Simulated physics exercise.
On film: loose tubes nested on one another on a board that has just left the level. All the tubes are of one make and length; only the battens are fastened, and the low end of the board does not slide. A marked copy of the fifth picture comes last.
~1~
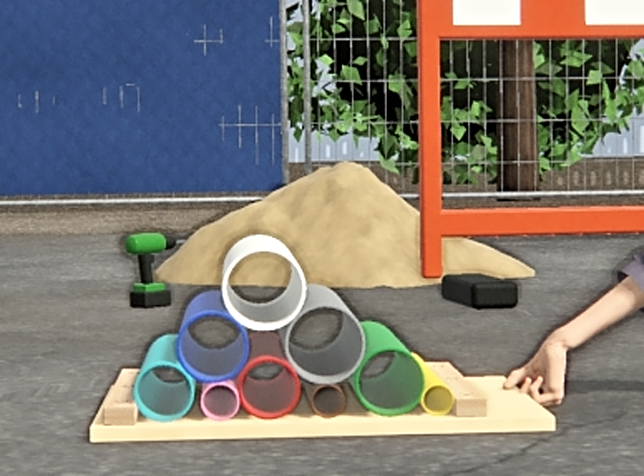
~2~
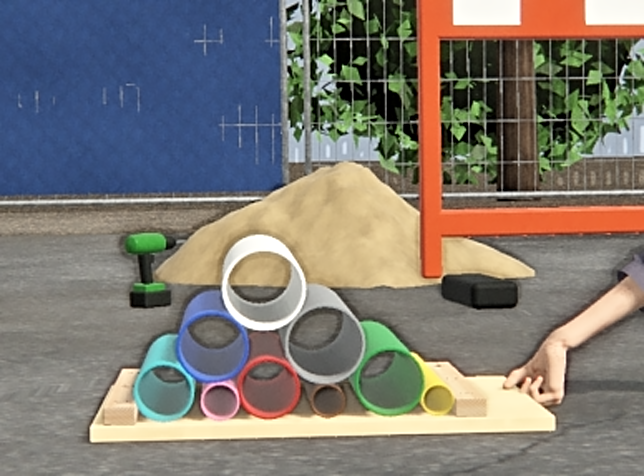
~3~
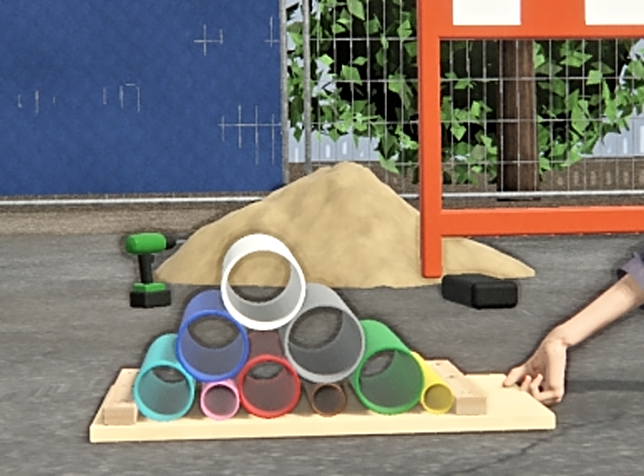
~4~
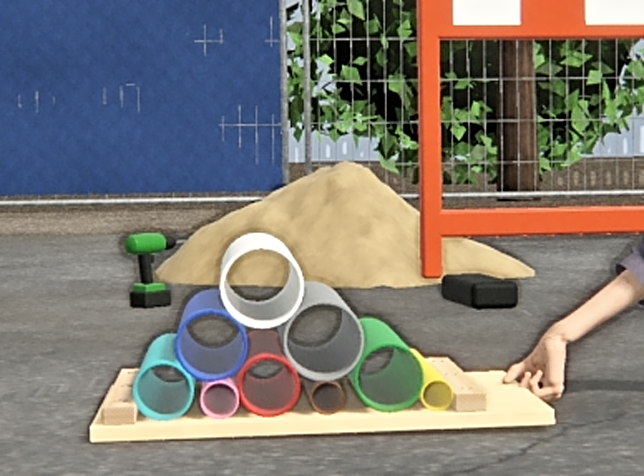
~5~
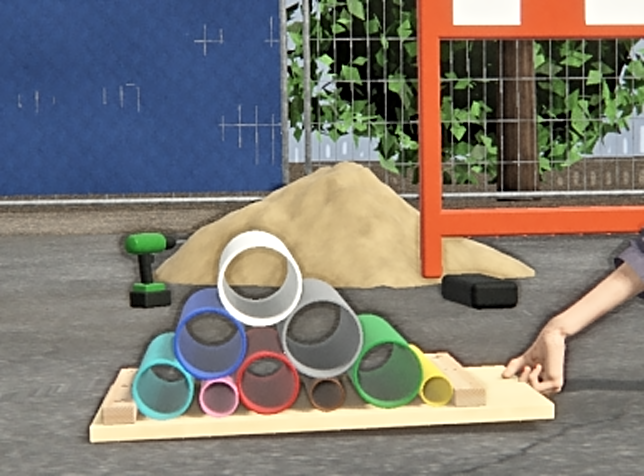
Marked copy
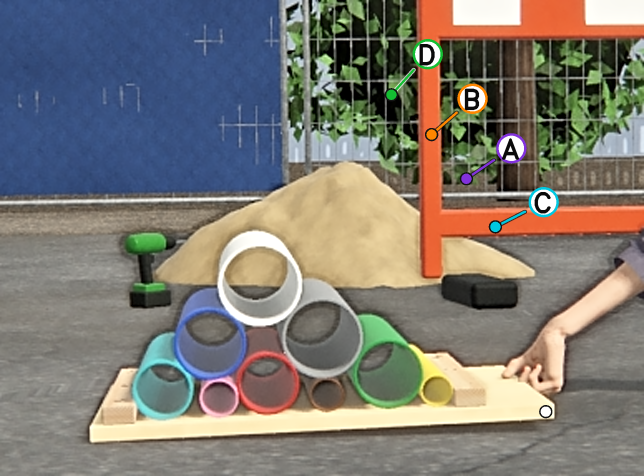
The clip opens on colourful tubes stacked between battens on a wooden board, with a hand at its right end and a sand mound behind. The hand then raises that end very slightly, and the tubes shift barely leftward with the board, the stack keeping its shape.
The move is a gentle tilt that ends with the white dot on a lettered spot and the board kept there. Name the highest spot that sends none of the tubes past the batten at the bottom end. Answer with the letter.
Up to A.
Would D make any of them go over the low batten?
Yes.
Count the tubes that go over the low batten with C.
It comes to none.
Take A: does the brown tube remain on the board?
Yes, with A.
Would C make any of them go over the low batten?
No, at C.
On the marked copy, A at (466, 179); B at (431, 134); C at (496, 227); D at (392, 95); the white dot at (546, 411).
Taking A. A third of the way, board at 19°.
Two thirds of the way, board at 33°.
When it is over, board at 33°, none over the low batten.
As for the rest, B one over the low batten (white); C none over the low batten; D three over the low batten (blue, grey, white).
